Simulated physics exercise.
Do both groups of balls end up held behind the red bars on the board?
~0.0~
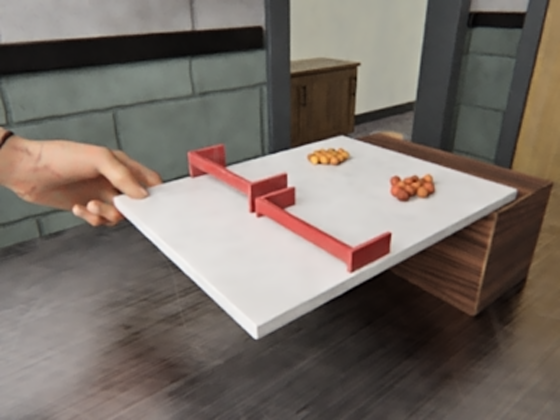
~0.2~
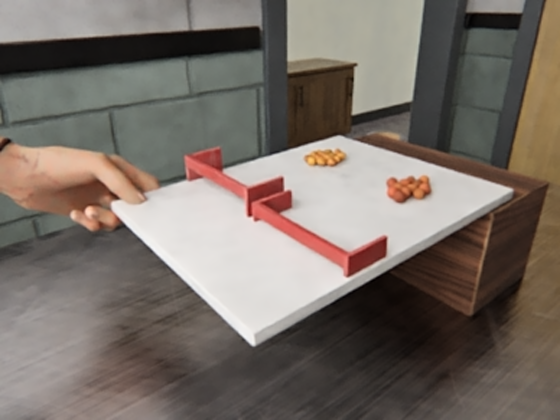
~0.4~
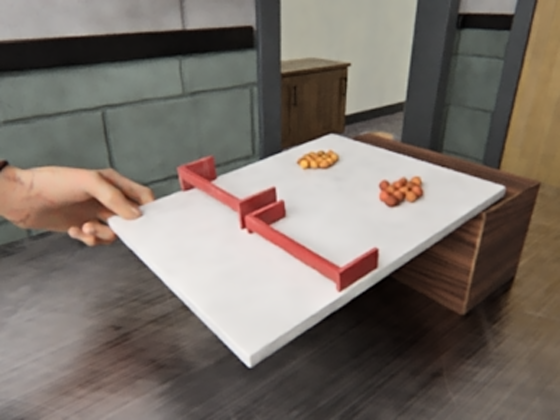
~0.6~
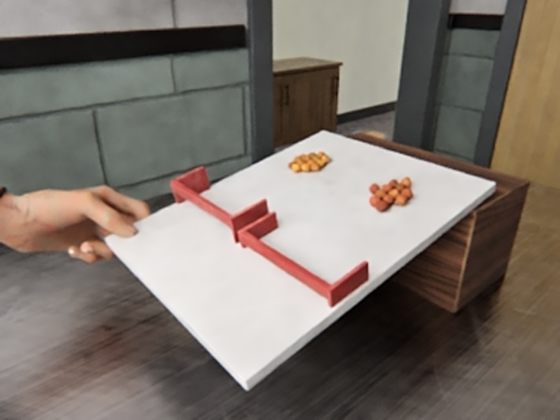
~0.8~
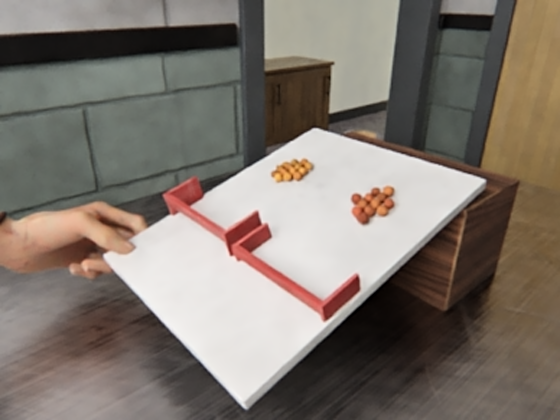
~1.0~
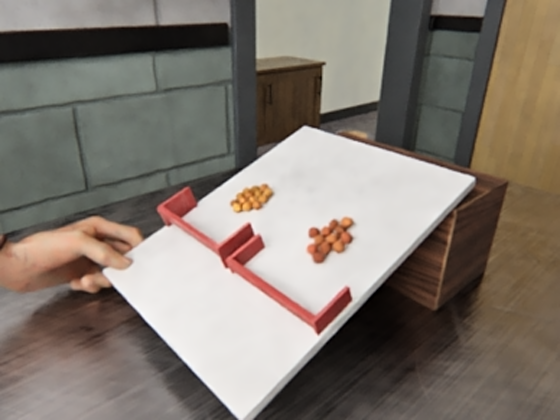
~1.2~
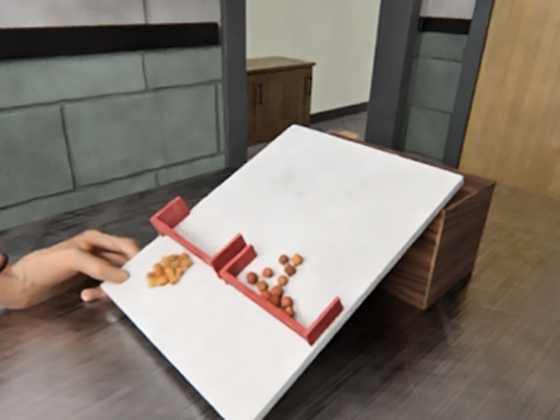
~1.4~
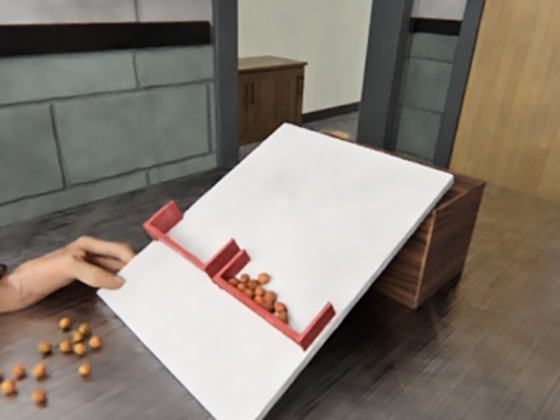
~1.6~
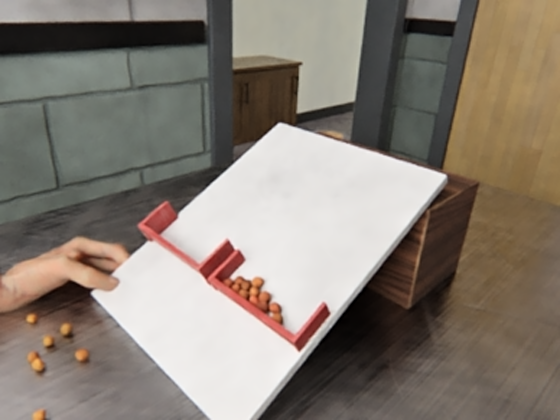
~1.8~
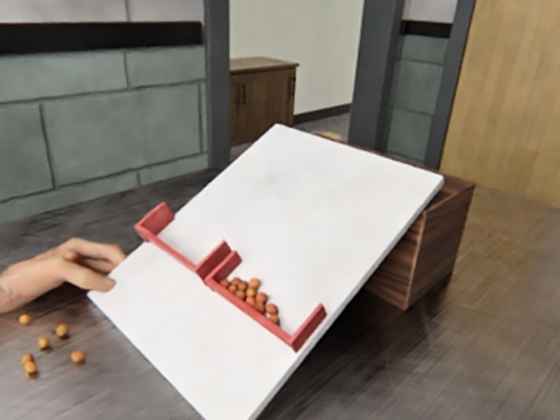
No, only the redder group on the right is held against its bar. The lighter orange group on the left passes under its bar and rolls off the board.
